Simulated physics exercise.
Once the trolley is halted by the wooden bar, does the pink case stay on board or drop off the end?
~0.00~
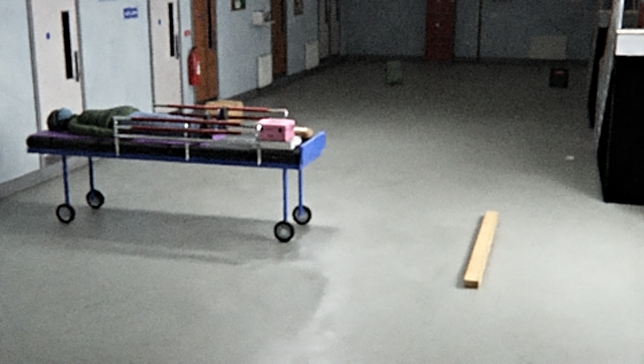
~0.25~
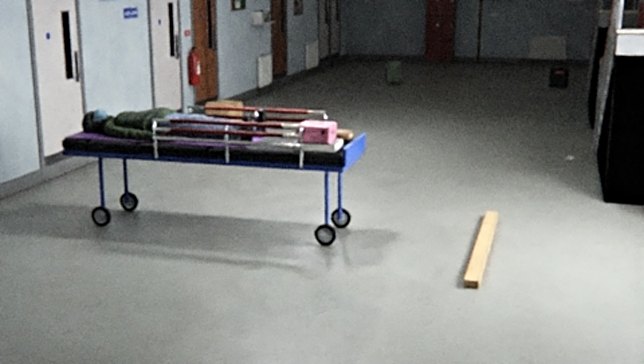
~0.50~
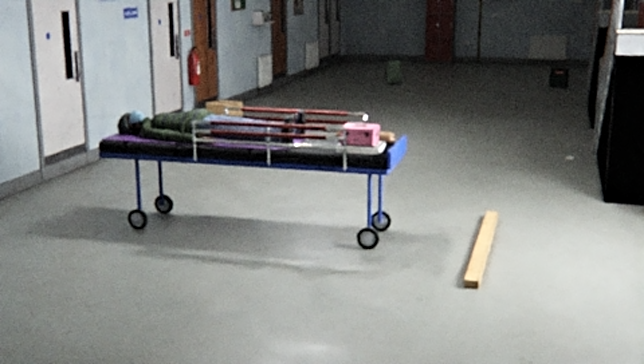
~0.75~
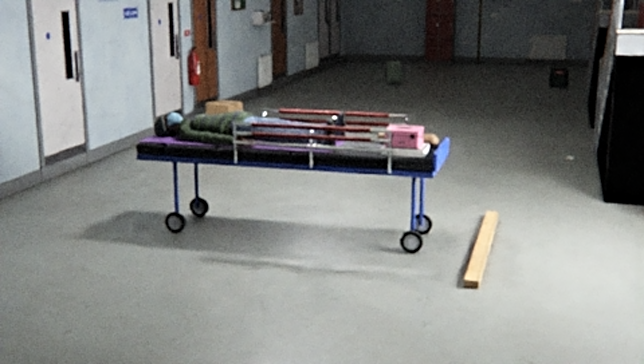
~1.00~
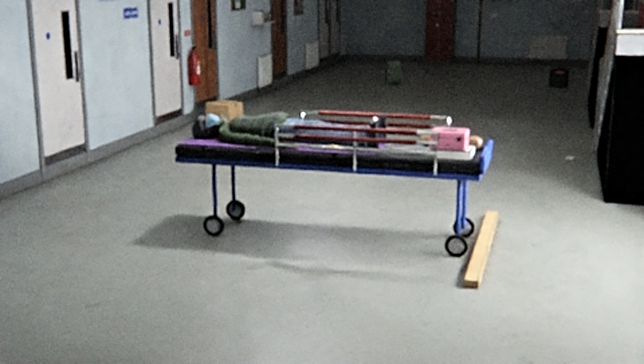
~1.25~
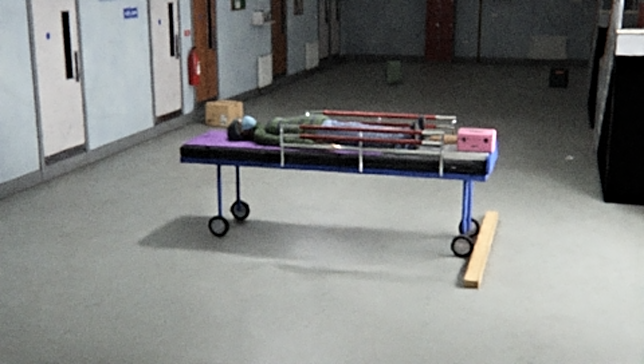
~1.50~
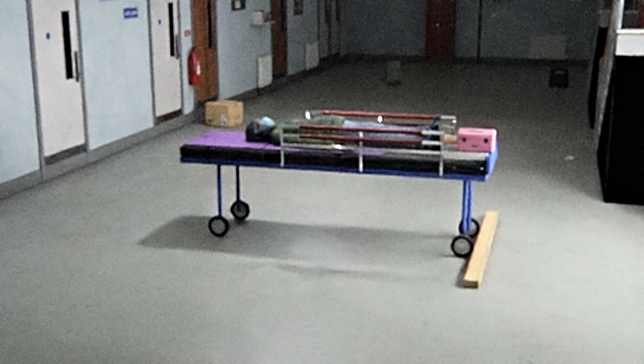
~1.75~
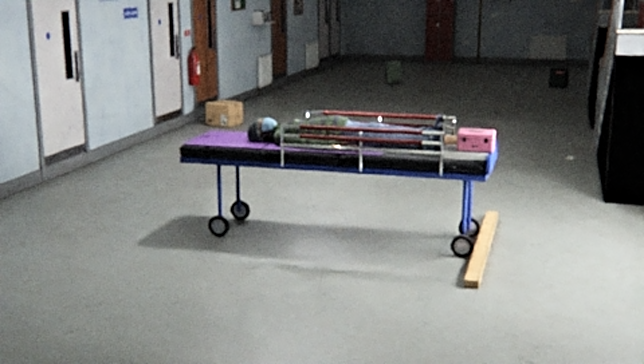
The pink case stays on board, resting at the right end of the trolley after it has stopped.
